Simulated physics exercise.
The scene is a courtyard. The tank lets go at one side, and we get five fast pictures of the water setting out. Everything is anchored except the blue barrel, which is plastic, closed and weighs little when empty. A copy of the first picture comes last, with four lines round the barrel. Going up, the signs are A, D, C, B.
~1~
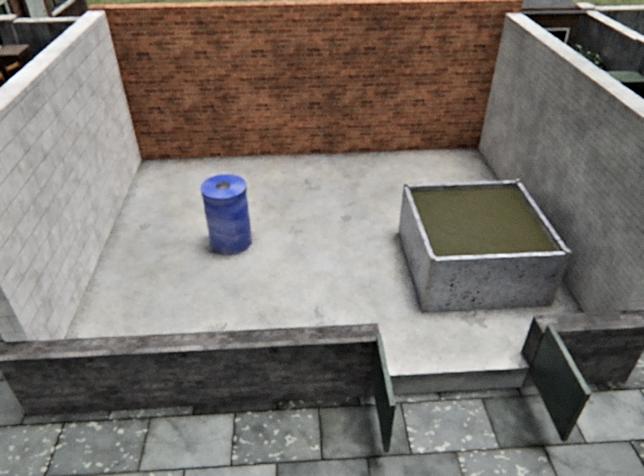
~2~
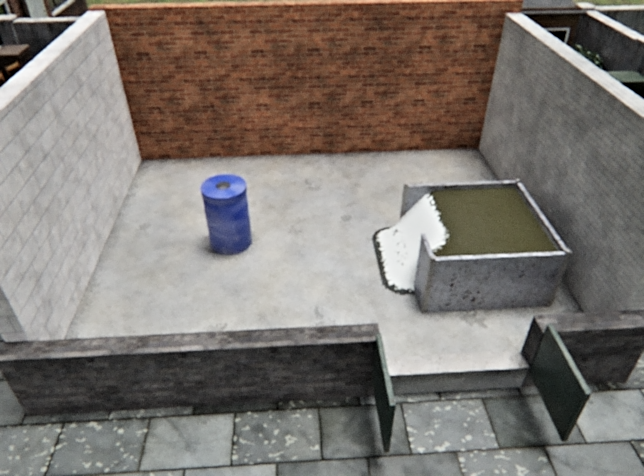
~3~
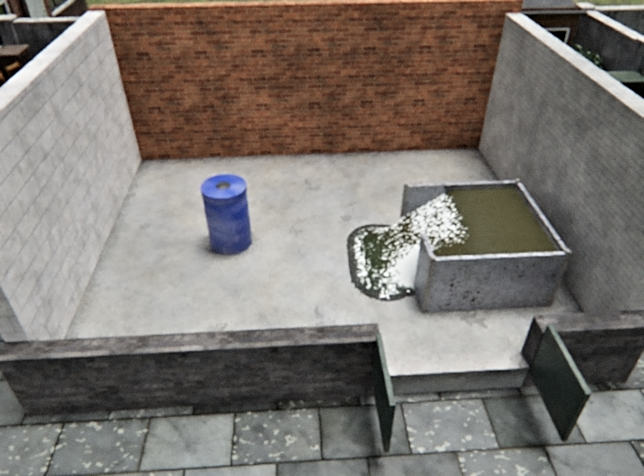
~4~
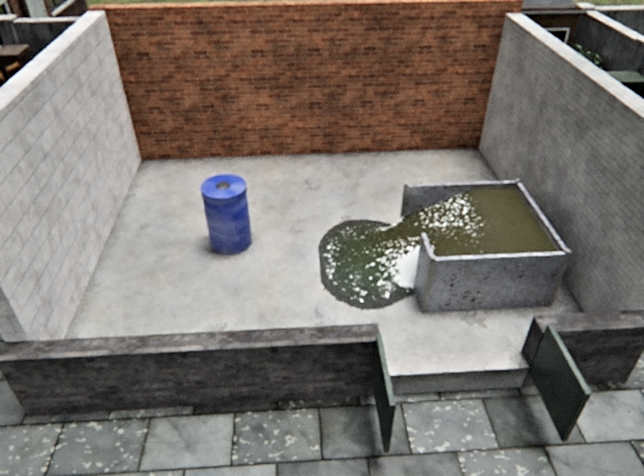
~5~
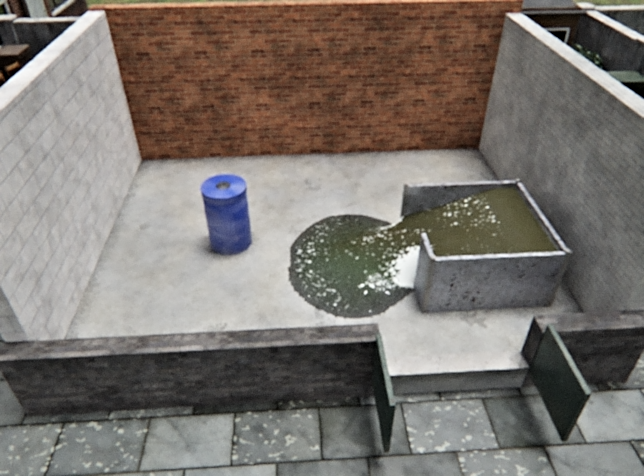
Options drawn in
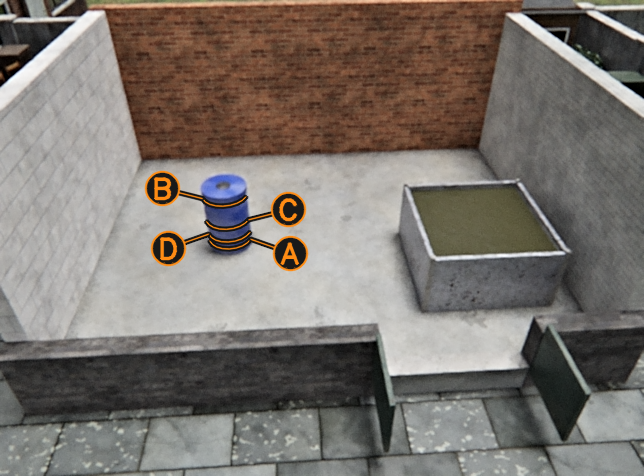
Murky green water pouring through the left side of a concrete tank and spreading leftward across a walled courtyard floor.
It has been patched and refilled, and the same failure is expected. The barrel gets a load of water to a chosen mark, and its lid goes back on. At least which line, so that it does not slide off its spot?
Mark C just does it.
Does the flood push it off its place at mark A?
Yes, that goes wrong.
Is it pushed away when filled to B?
No, not at all.
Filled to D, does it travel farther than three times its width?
No.
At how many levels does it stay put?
Two of them.
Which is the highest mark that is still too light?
Here it is mark D.
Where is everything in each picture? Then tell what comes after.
Lid of the blue barrel at (223, 186); tank full, its middle at (478, 221); open gate at (456, 322), in the first picture.
In the second picture, 2 % of the ground wet, in view closest to the barrel at (380, 243).
In the third picture, 4 % of the ground wet, in view closest to the barrel at (356, 240).
In the fourth picture, 7 % of the ground wet, in view closest to the barrel at (325, 252).
Lid of the blue barrel at (223, 186); 10 % of the ground wet, in view closest to the barrel at (297, 253), in the fifth picture.
On the marked copy, A at (229, 248); B at (222, 206); C at (226, 229); D at (228, 242); from the bottom up A, D, C, B.
Choosing A, it is pushed about 3 times its own width away.
Choosing B, it does not move.
Choosing C, it does not move.
Choosing D, it is pushed about its own width away.
